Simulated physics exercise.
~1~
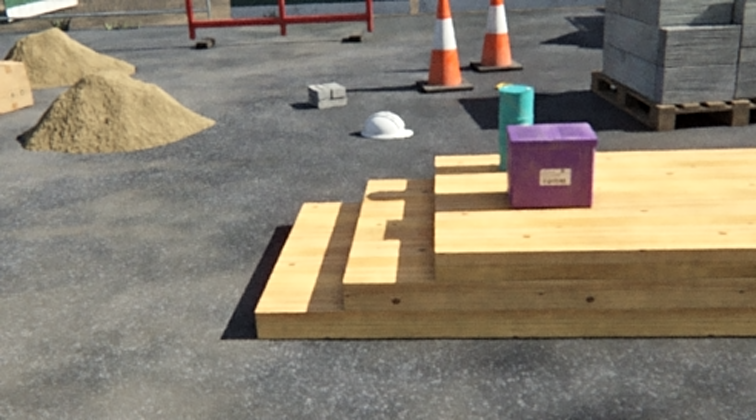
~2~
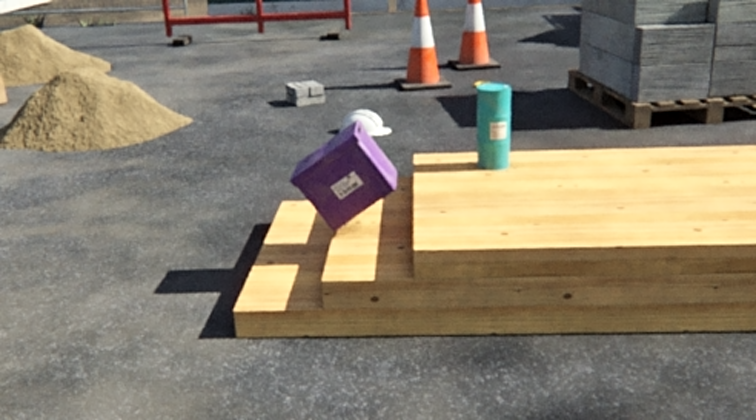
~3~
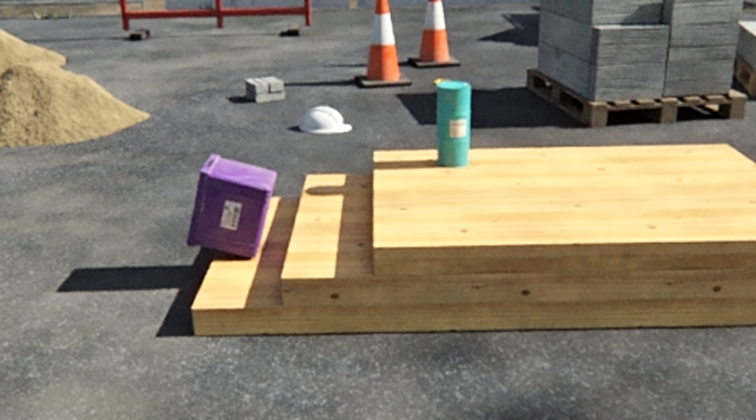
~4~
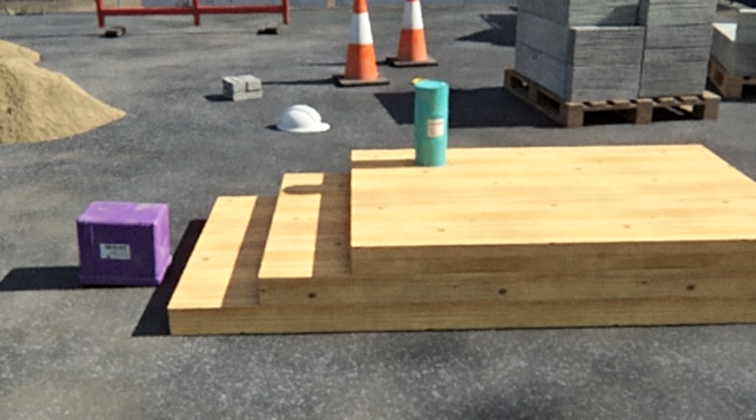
On a paved work yard, a purple tote tumbles left down wooden steps onto the ground.
